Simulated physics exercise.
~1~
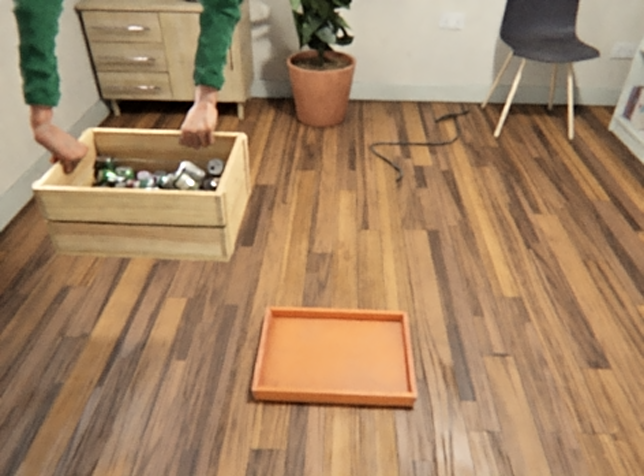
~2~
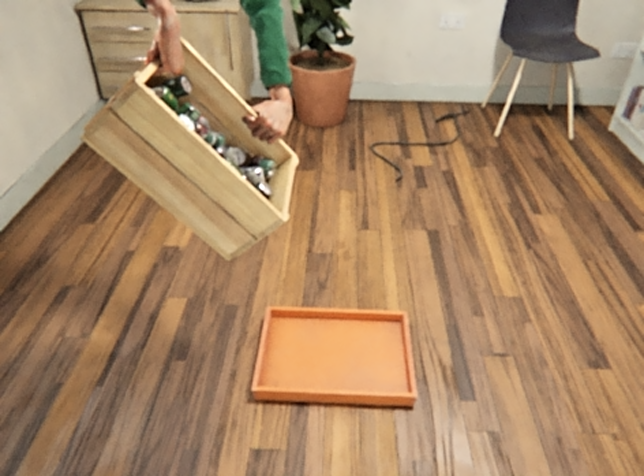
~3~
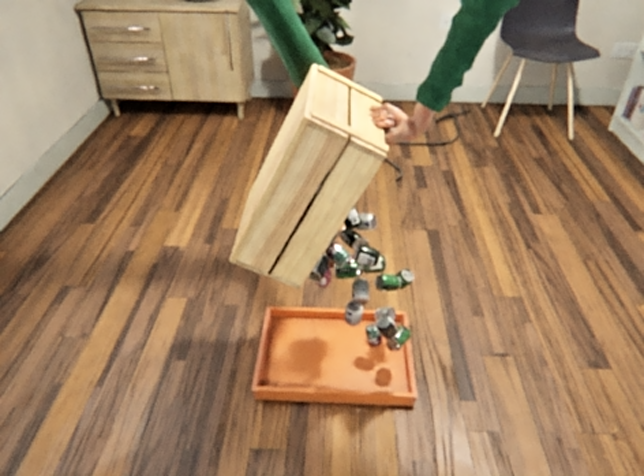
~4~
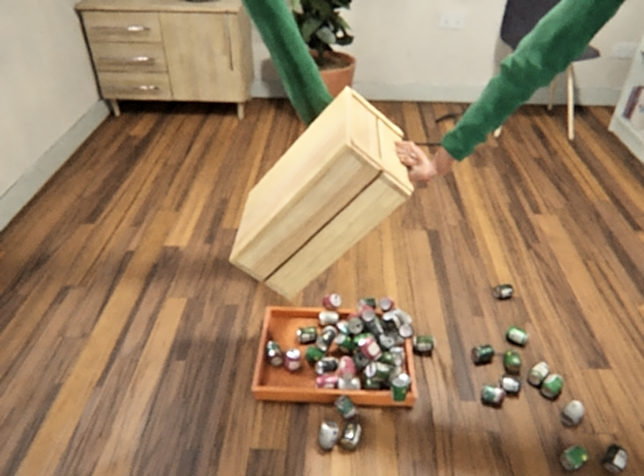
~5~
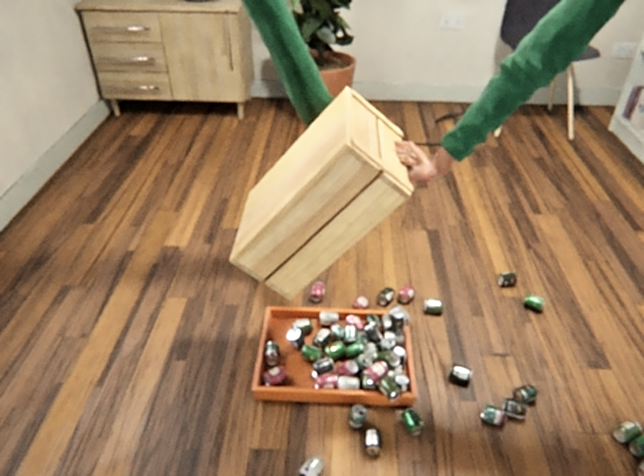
Hands in green sleeves tipping a wooden crate of mini cans over an orange tray, many landing inside and others scattering across the floor.
